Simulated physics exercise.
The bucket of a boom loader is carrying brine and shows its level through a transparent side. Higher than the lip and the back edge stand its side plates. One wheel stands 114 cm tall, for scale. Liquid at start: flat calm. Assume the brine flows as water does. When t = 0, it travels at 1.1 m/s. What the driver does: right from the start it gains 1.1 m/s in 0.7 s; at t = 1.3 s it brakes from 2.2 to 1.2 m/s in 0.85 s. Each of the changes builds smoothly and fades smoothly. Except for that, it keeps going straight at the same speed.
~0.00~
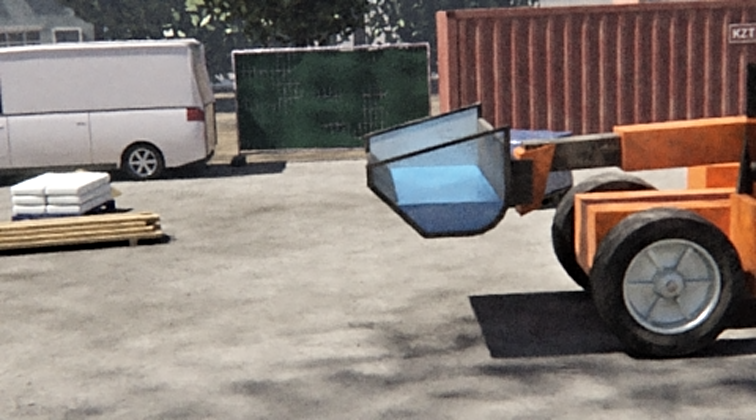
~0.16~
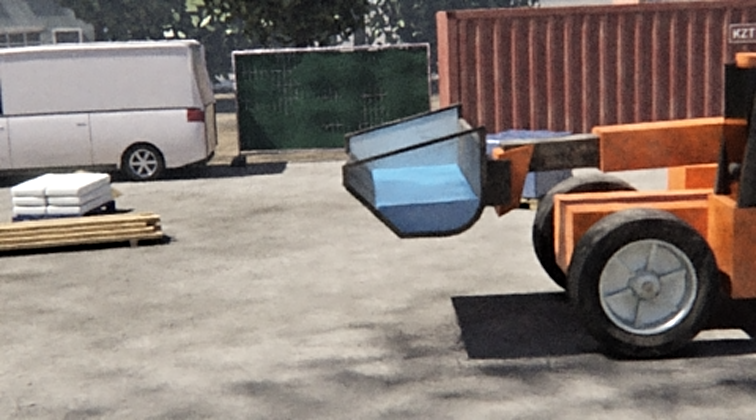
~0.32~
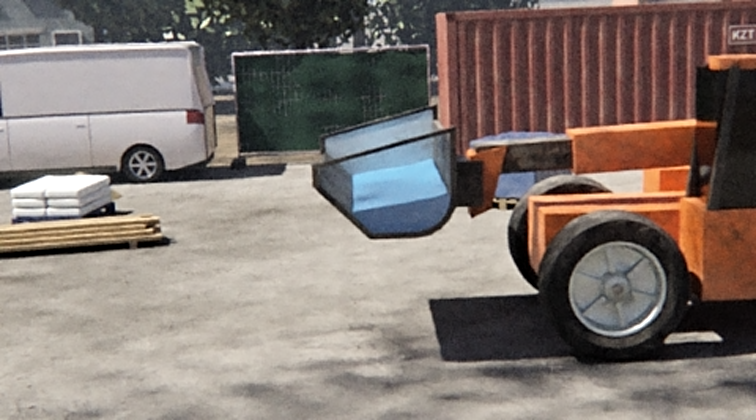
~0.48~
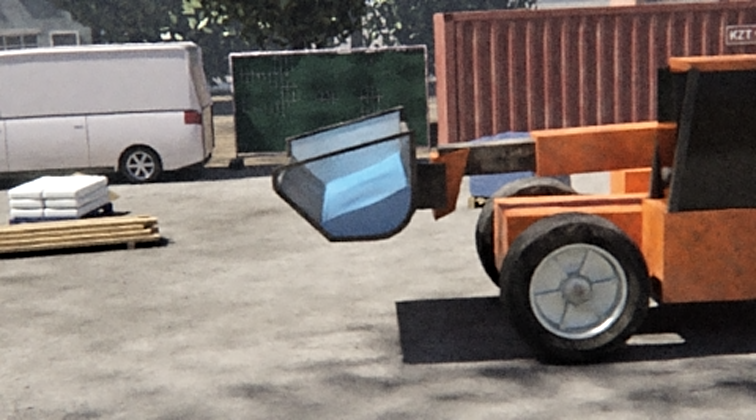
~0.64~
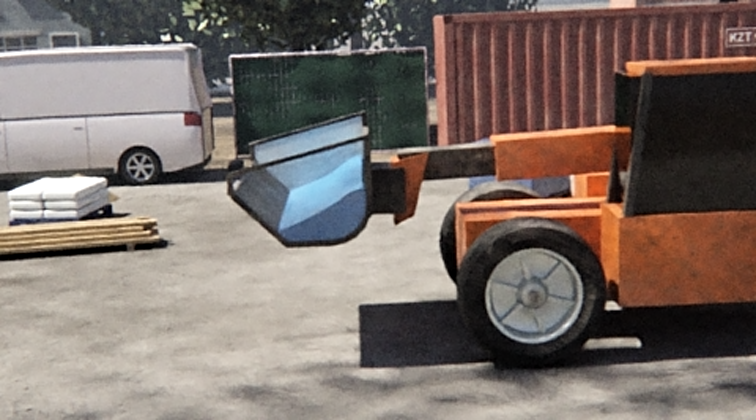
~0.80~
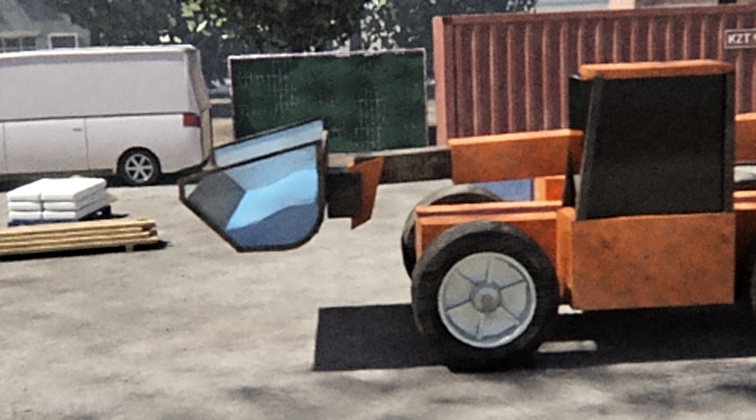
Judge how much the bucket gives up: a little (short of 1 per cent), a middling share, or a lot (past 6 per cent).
It gives up a middling share.
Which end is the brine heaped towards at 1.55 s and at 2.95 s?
Earlier it favours the forward side, later the rear side.
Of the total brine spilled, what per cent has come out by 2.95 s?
About 100 %.
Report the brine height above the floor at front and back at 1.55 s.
It reads roughly 22 cm up front and 12 cm at the back.
Then, 1.55 s in, the surface stands 23 cm on the front, 12 cm on the back; the loss stands at 3 per cent, over the front.
Then, 2.25 s in, the surface stands 20 cm on the front, 19 cm on the back; the loss stands at 3 per cent, over the front.
Then, 2.95 s in, the surface stands 18 cm on the front, 22 cm on the back; the loss stands at 3 per cent, over the front.
Then, 5.03 s in, the loss stands at 3 per cent, over the front, 8 of 264 litres.
